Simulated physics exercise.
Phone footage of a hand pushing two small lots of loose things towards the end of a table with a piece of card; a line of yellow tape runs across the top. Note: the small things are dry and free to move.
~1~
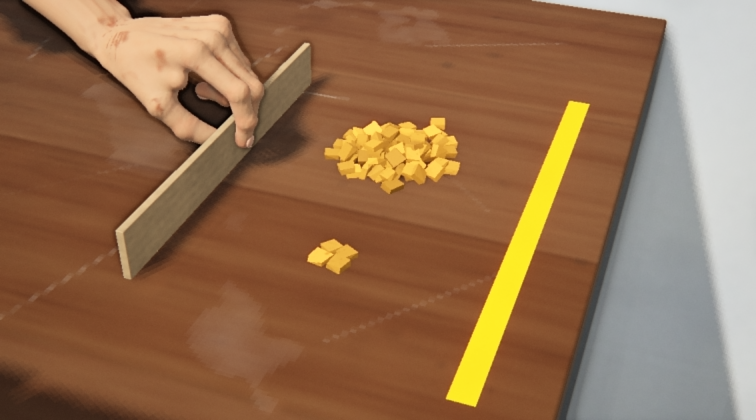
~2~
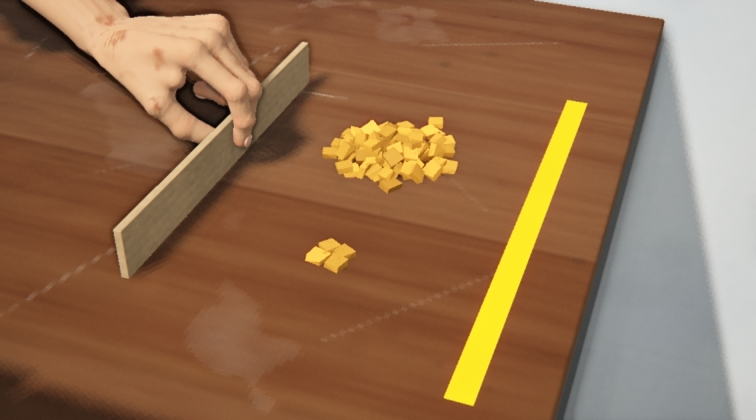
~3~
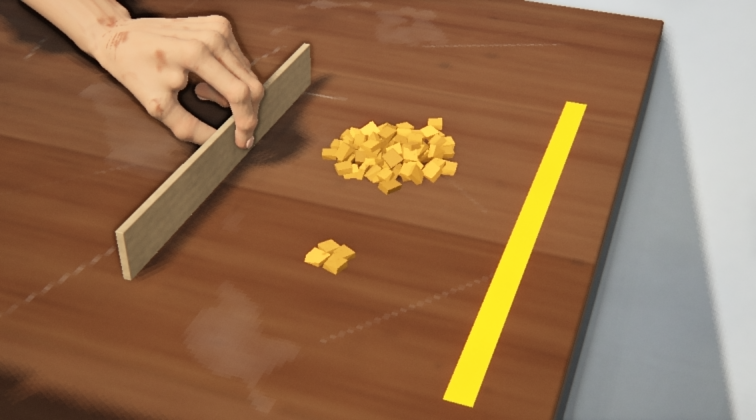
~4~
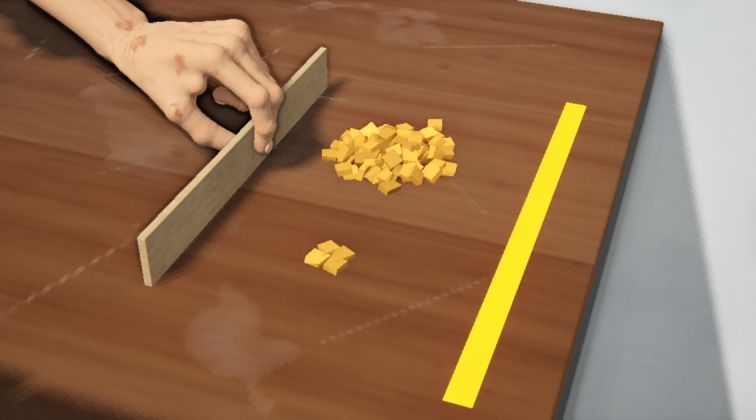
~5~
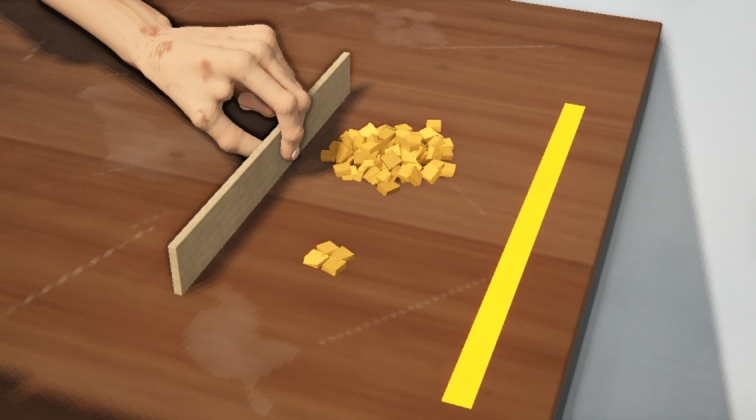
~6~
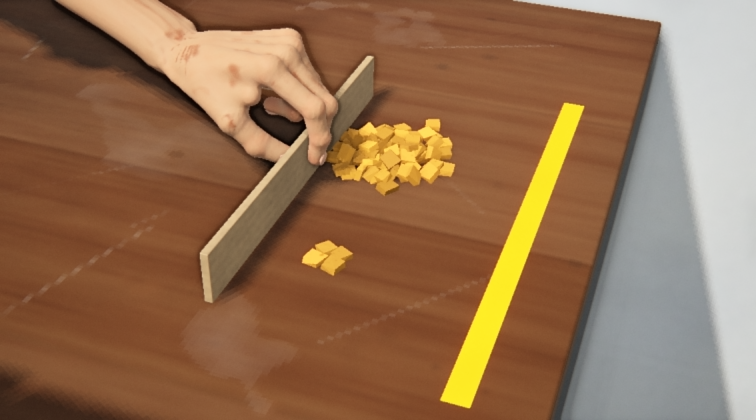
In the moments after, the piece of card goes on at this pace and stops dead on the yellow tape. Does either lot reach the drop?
Front lot? It holds its place up top. Back lot? It spills partly off.
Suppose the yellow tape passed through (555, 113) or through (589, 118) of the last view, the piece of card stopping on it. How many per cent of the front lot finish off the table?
With the first stop around 0 % ends off the table, and with the second around 0 %.
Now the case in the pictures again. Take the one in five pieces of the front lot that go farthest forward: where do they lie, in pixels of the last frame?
Approximately at (539, 309).
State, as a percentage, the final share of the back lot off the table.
About 40 %.
Then, 0.54 s on from there, piece of card still moving, near (422, 163); front lot all on the table, its front near (412, 279); back lot all on the table, its front near (519, 197).
Then, 1.11 s on from there, piece of card stopped at the yellow tape; front lot all on the table, its front near (545, 311); back lot near a quarter over the edge.
Then, 1.39 s on from there, piece of card stopped at the yellow tape; front lot all on the table, its front near (545, 311); back lot near a third over the edge.
In the end, piece of card stopped at the yellow tape; front lot all on the table, its front near (545, 311); back lot near a third over the edge.
